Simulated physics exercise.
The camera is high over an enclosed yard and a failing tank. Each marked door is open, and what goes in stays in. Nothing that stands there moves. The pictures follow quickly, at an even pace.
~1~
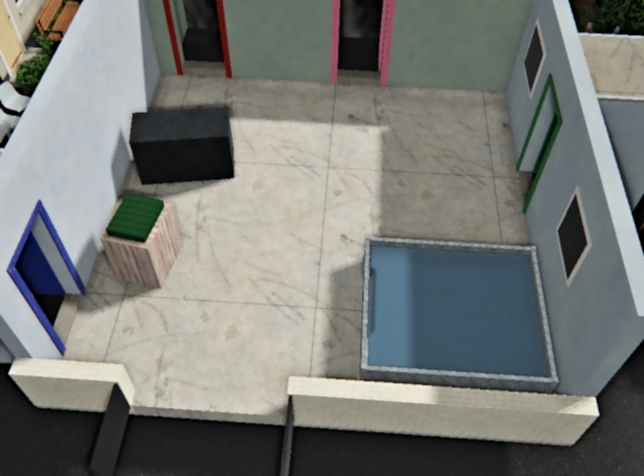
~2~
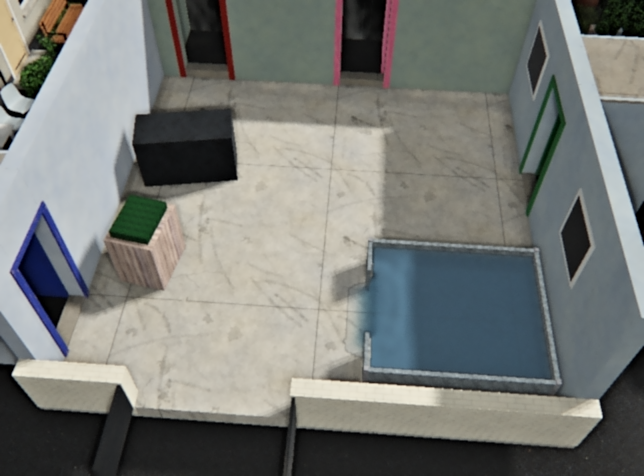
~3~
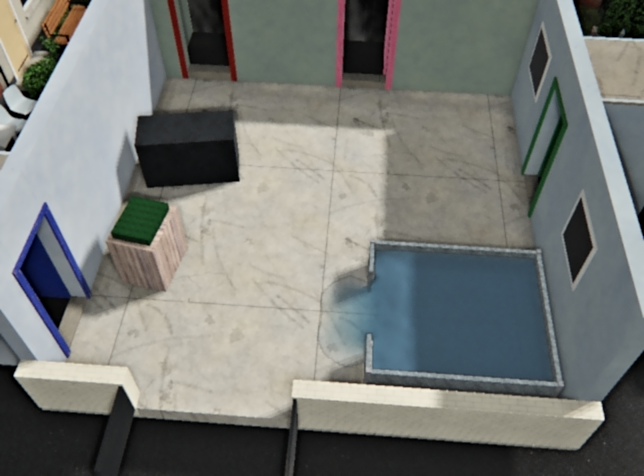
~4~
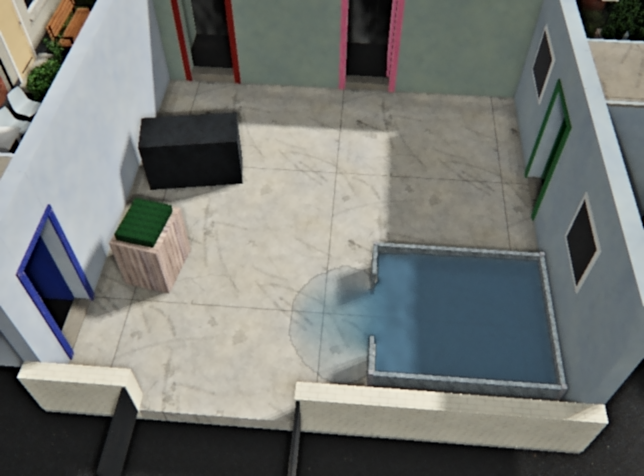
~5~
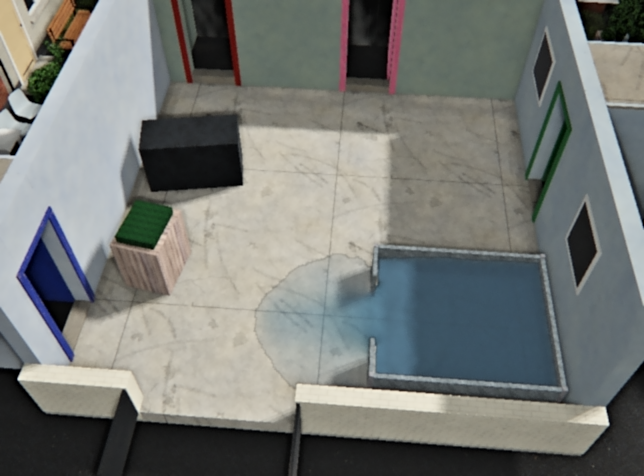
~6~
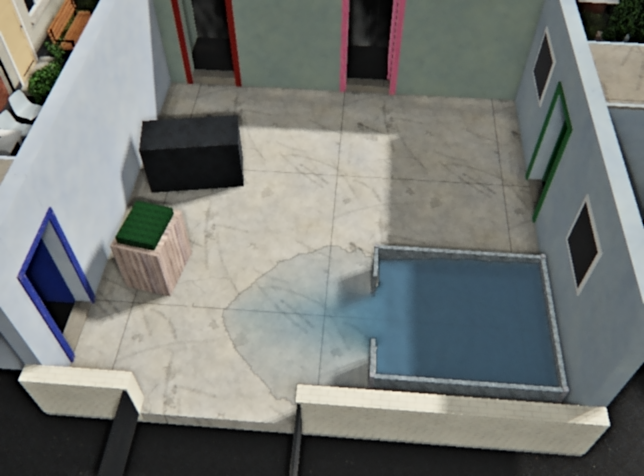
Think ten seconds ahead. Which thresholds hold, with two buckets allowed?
One by one: The blue door lets in a lot; the green door admits no more than that; the pink door admits no more than that; the red door admits no more than that.
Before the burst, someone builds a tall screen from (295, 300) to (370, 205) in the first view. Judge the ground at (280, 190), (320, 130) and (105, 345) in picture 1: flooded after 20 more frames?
In that order: No water, no water, under water.
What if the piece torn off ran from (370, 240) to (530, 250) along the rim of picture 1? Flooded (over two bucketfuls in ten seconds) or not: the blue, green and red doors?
One by one: The blue door is under; the green door passes that mark; the red door lets less in.
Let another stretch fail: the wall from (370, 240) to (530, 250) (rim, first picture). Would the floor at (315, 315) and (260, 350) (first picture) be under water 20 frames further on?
In turn: Not flooded, not flooded.
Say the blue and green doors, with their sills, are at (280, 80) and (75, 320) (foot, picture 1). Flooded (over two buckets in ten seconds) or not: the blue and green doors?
One by one: The blue door is under, the green door passes that mark.
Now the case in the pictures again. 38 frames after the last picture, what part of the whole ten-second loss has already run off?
Close to 60 %.
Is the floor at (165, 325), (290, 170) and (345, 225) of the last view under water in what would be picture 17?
One after the other: Covered, clear, clear.
A moment on, water covers 20 % of the floor; the blue door not reached, the green door not reached, the pink door not reached, the red door not reached.
Next, water covers 35 % of the floor; the blue door under two buckets in, the green door not reached, the pink door not reached, the red door not reached.
Then, water covers 35 % of the floor; the blue door over two buckets in, the green door not reached, the pink door not reached, the red door not reached.
Later, water covers 45 % of the floor; the blue door far over two buckets in, the green door not reached, the pink door not reached, the red door wet at the sill, nothing in.
In the end, water covers 70 % of the floor; the blue door far over two buckets in, the green door not reached, the pink door wet at the sill, nothing in, the red door wet at the sill, nothing in.
